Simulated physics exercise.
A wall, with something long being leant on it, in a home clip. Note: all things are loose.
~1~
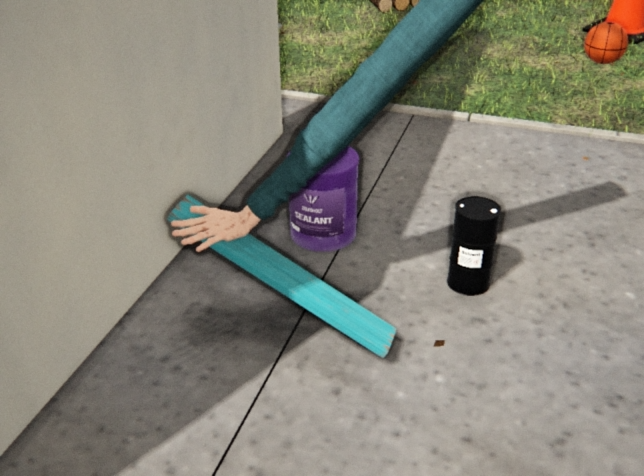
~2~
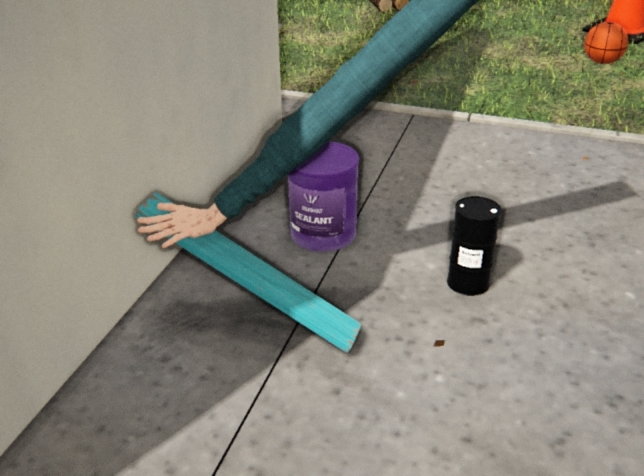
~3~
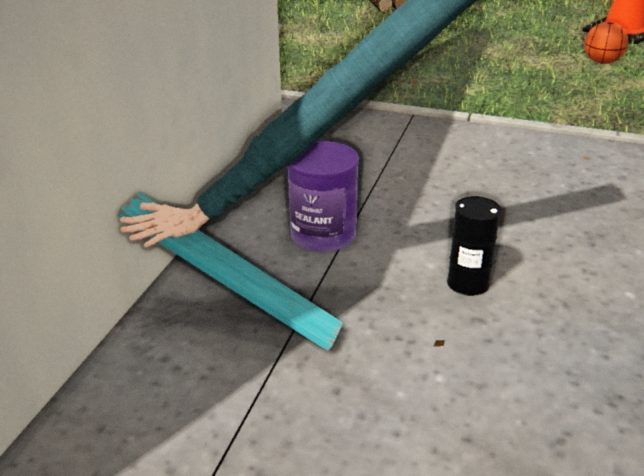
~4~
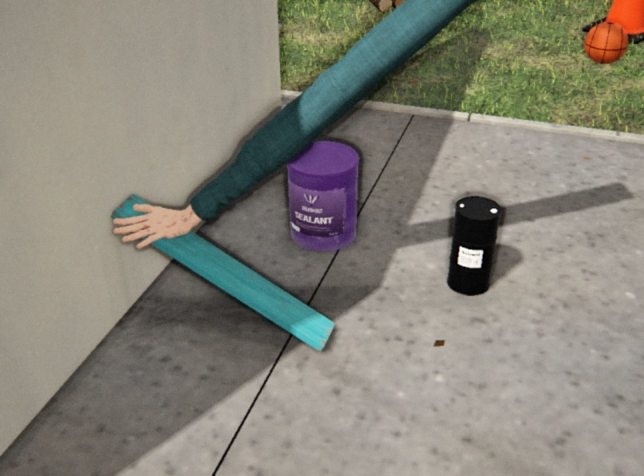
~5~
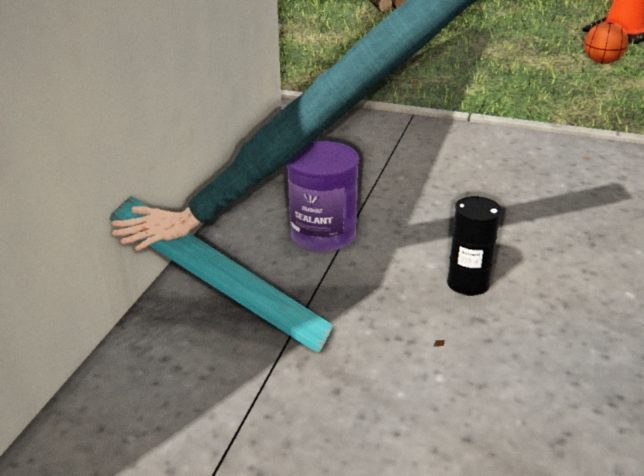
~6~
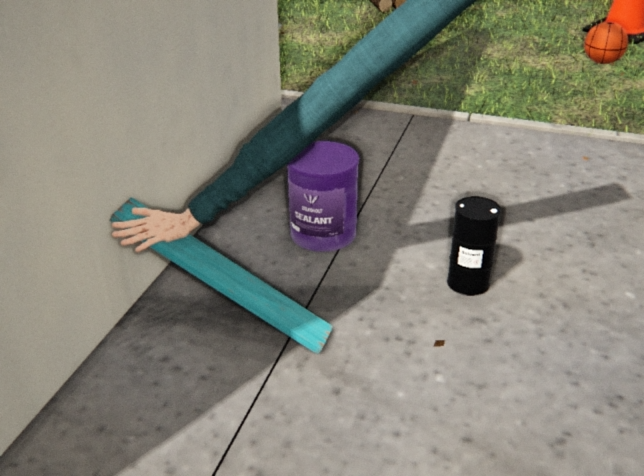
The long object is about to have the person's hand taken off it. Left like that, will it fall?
Yes, it slides down.
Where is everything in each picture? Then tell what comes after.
In the first picture, on its way; turquoise plank (284, 275); purple pail (323, 196).
In the second picture, on its way; turquoise plank (250, 272); purple pail (323, 196).
In the third picture, on its way; turquoise plank (233, 271); purple pail (323, 196).
In the fourth picture, on its way; turquoise plank (225, 272); purple pail (323, 196).
In the fifth picture, leant on the wall, still held; turquoise plank (223, 274); purple pail (323, 196).
In the sixth picture, leant on the wall, still held; turquoise plank (223, 275); purple pail (323, 196).
Then, 0.40 s later than the last frame, turquoise plank leaning 20° more than when let go near (238, 308).
Then, 0.60 s later than the last frame, turquoise plank leaning 28° more than when let go near (241, 321).
When it is over, moved from the start, turquoise plank; the other 2 as before. End places, in pixels of the last picture, turquoise plank near (241, 321). The plank gives way.
